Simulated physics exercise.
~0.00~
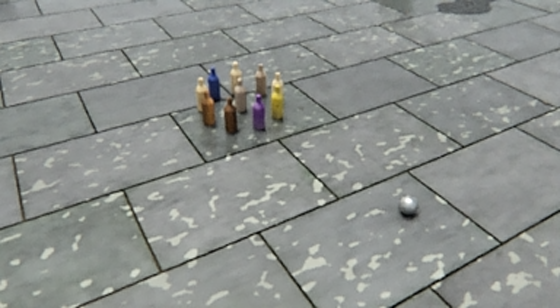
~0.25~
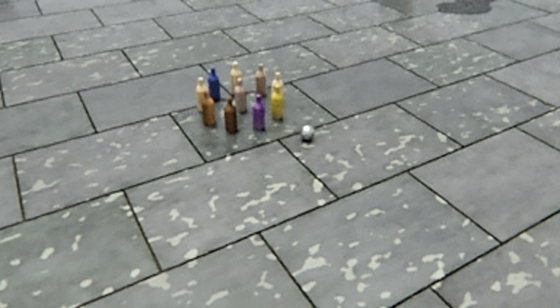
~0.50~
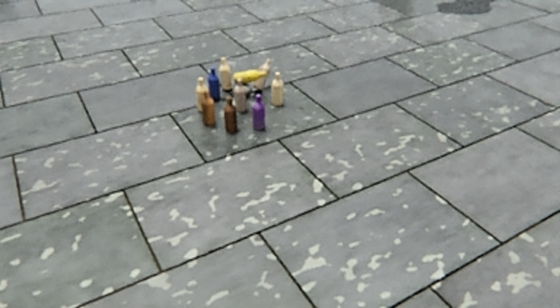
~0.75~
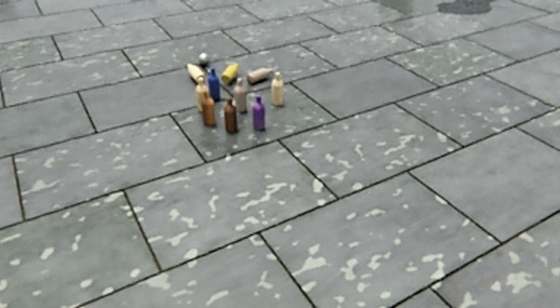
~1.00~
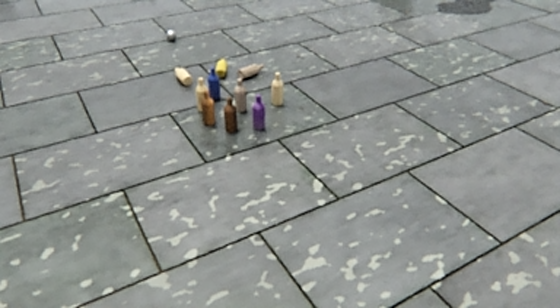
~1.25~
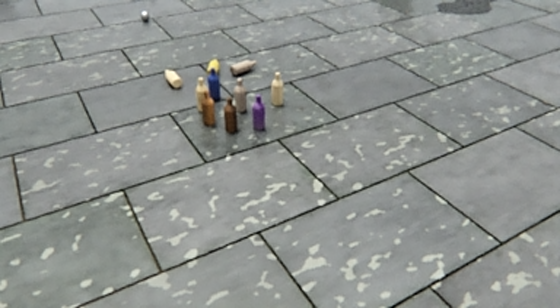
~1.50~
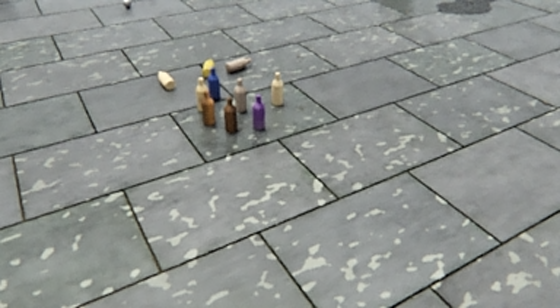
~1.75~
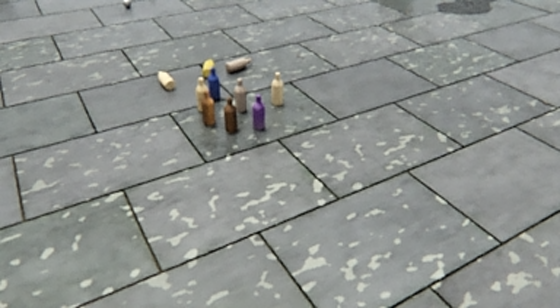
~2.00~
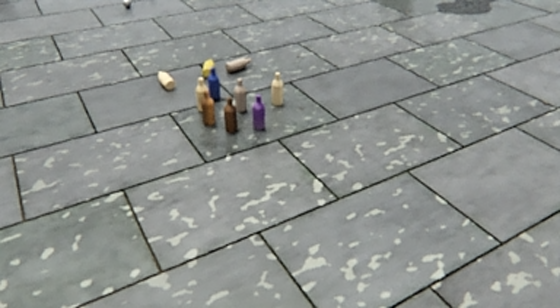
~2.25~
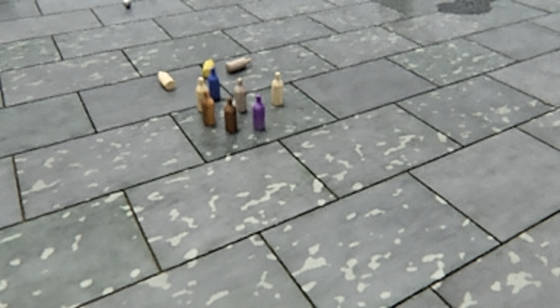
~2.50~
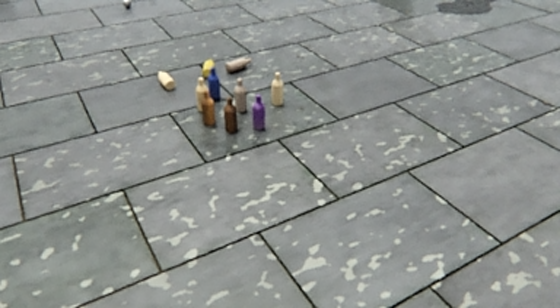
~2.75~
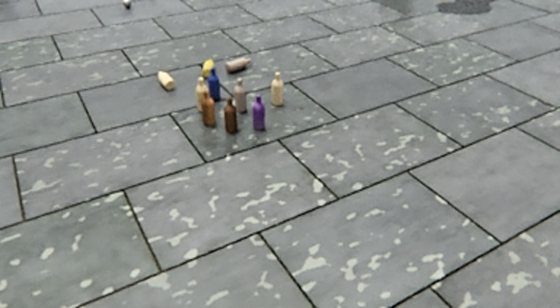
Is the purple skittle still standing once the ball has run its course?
Yes, the purple skittle stays upright in its place to the end, while the yellow one and two pale ones lie on the paving.
